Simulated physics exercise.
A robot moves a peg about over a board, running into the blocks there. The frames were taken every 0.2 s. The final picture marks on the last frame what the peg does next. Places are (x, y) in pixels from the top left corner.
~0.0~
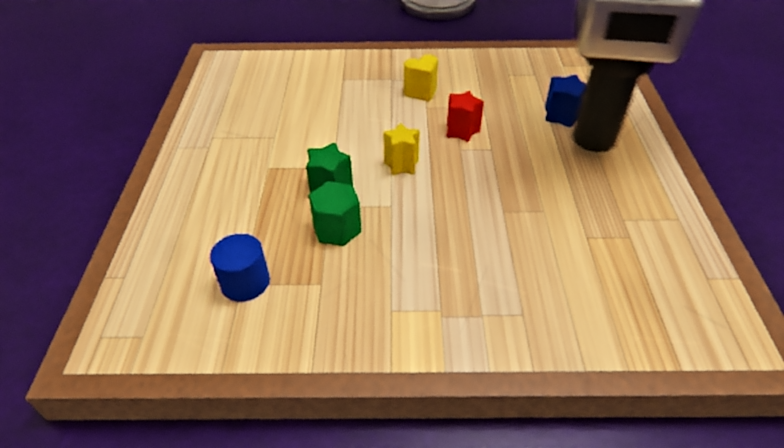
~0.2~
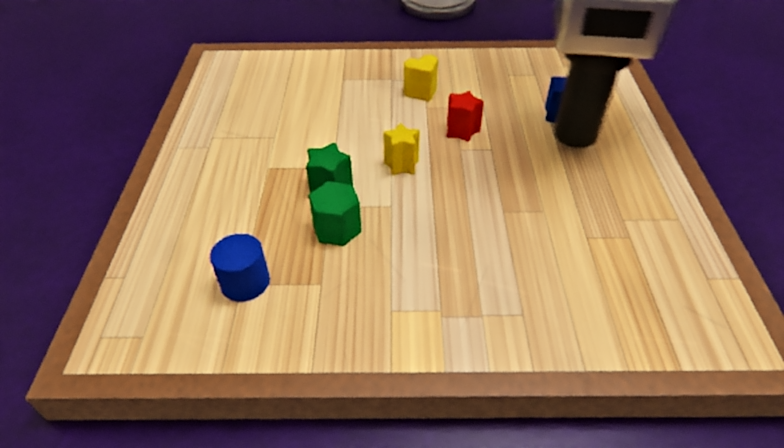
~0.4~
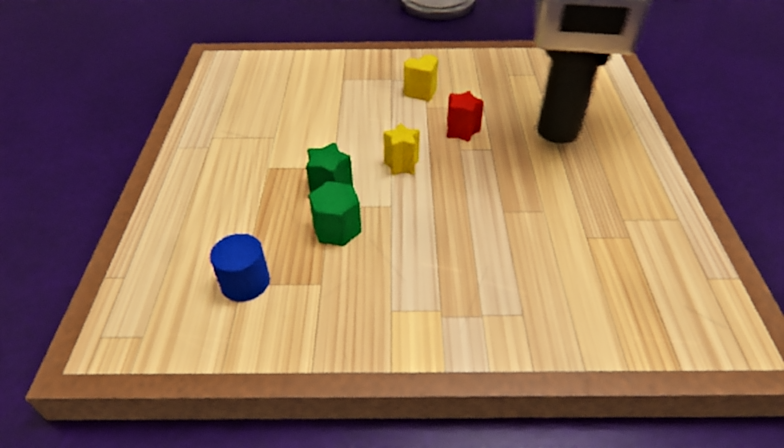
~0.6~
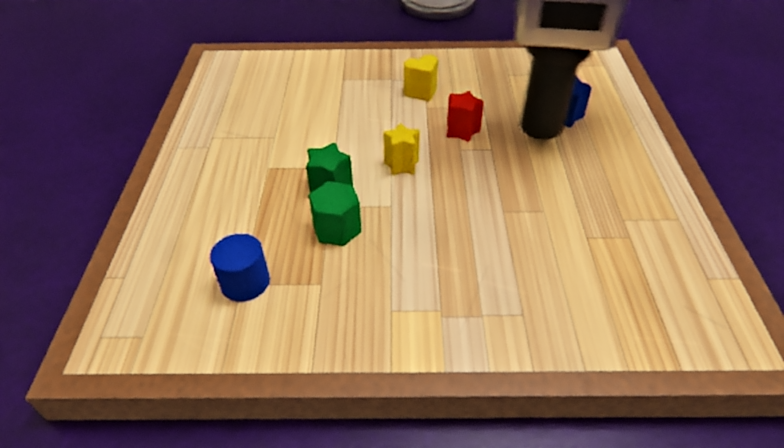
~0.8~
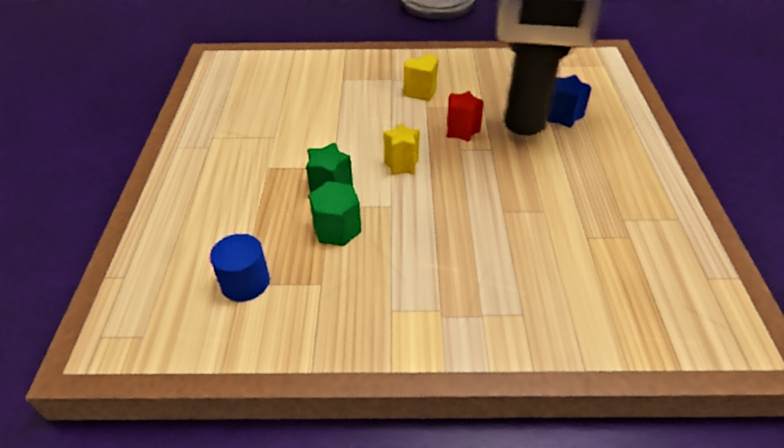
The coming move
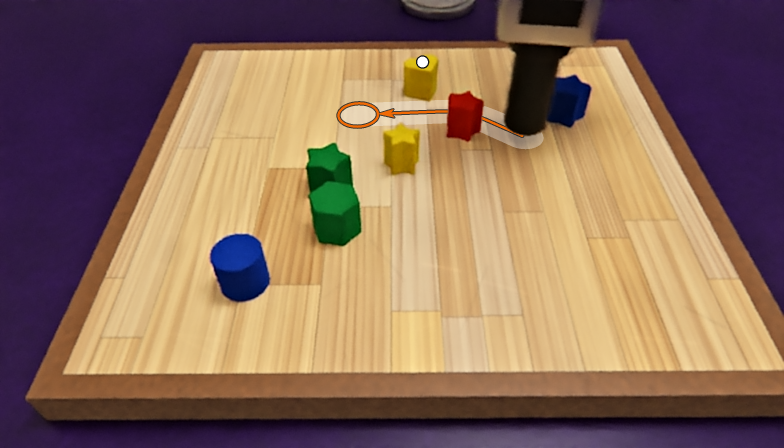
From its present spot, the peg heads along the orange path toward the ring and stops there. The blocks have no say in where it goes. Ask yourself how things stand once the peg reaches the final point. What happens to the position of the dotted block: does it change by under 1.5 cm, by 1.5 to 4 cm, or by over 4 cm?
By the end of the path, it will have gone short of 1.5 cm.
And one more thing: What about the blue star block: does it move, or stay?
It keeps its position.
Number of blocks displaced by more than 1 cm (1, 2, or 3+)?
Moved: 1.
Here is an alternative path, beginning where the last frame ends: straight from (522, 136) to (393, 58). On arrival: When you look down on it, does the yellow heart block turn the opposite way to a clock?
Yes
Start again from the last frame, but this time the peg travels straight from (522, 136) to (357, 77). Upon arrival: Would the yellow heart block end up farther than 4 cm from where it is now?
That would be a yes.
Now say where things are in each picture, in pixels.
The first frame shows tip of the peg (594, 139), middles of tops, yellow heart block (423, 62), red star block (465, 100), blue star block (570, 84).
The second frame shows peg (576, 135), nothing pushed.
The third frame shows peg (558, 131), nothing pushed.
The fourth frame shows peg (541, 127), nothing pushed.
The fifth frame shows peg (525, 123), yellow heart block (423, 62), red star block (465, 100), blue star block (570, 84).
The line goes from (522, 136) by way of (472, 115) and (415, 112) to (358, 115); the dot is on the yellow heart block.
What follows on the original path. One third of the way, peg (473, 102); red star block (457, 100), turned 20° anticlockwise.
Two thirds of the way, peg (415, 100); yellow heart block (418, 61), turned 20° clockwise; red star block (448, 100), turned 65° anticlockwise.
At the end, peg (357, 102); yellow heart block (418, 61), turned 20° clockwise; red star block (448, 100), turned 65° anticlockwise; blue star block unmoved.
